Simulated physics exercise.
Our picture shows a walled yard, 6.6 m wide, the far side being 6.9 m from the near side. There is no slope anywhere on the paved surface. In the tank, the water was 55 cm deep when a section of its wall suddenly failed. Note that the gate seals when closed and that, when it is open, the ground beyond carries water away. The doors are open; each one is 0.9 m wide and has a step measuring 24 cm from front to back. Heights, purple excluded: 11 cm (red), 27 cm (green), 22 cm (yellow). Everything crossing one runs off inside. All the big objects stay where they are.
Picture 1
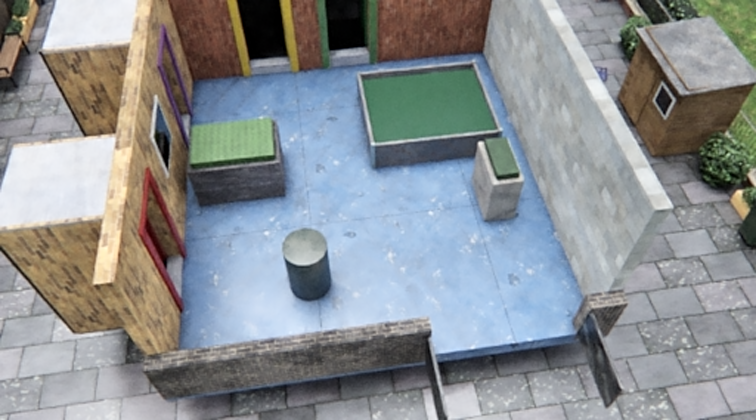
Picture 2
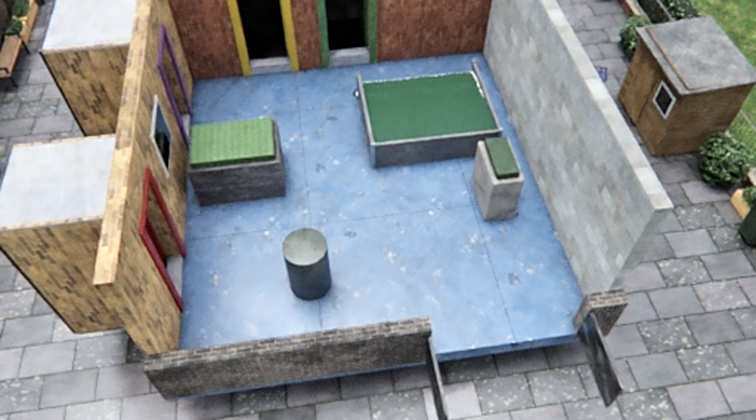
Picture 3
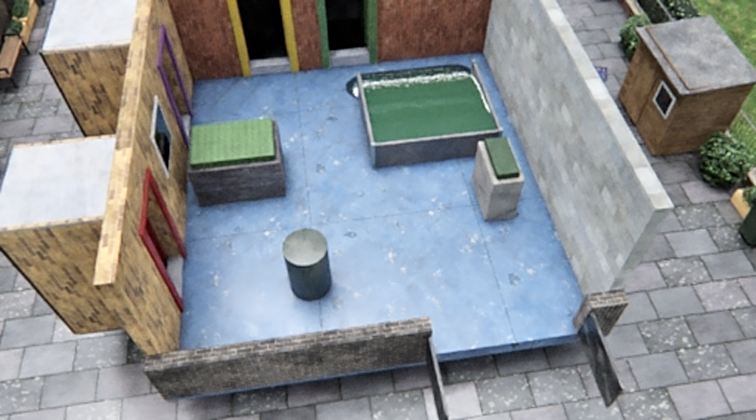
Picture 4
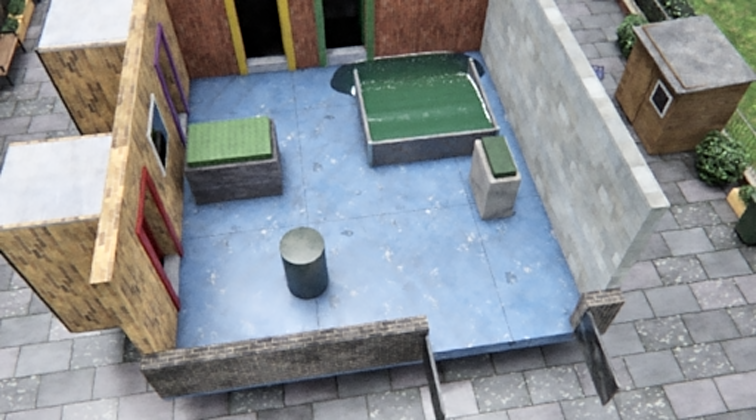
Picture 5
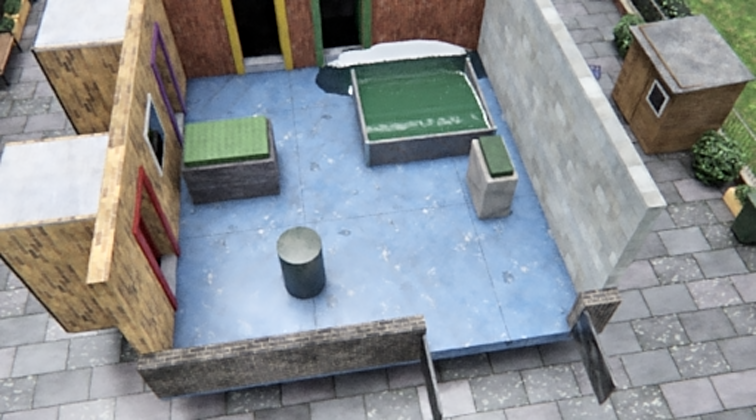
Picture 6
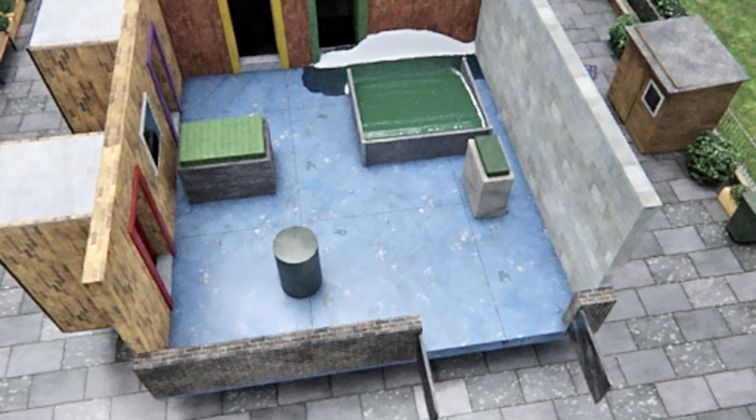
Water pouring from the far side of a green-filled tank, spreading across the blue floor along the back of a walled yard.
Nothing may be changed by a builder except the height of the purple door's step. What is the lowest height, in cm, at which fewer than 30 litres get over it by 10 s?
13 cm.
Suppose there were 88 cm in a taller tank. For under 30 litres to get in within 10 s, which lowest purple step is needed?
22 cm.
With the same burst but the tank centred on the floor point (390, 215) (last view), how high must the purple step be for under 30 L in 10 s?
Roughly 11.0 centimetres.
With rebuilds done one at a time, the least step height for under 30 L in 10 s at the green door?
Green - roughly 26 cm.
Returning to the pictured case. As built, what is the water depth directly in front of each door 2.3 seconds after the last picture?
Purple door 19 cm, red door 0 cm, green door 20 cm, yellow door 9 cm.
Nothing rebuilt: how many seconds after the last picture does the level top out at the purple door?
I'd guess close to 2.8 seconds.
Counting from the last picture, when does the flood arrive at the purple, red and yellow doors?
Purple = 1.8 s, red = 3.4 s, yellow = 0.5 s.
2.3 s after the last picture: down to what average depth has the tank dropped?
About 19 cm.
Then, 0.7 s after the last picture water covers 15 % of the floor, deepest (52 cm) near (470, 51); it has not reached the purple door.
Then, 2.3 s after the last picture water covers 35 % of the floor, deepest (28 cm) near (466, 62); 19 cm at the purple door, 6 litres in over its 10 cm step.
Then, 9.3 s after the last picture water covers 85 % of the floor, deepest (12 cm) near (198, 155); 12 cm at the purple door, 72 litres in over its 10 cm step.
At the purple door as built, the water peaked near 19 cm, 2.7 s after the last picture.
Run again over the same 10 s with other heights there, 54 litres in over 11 cm, 14 litres over 15 cm. The limit of 30 litres is kept from about 13 cm up.
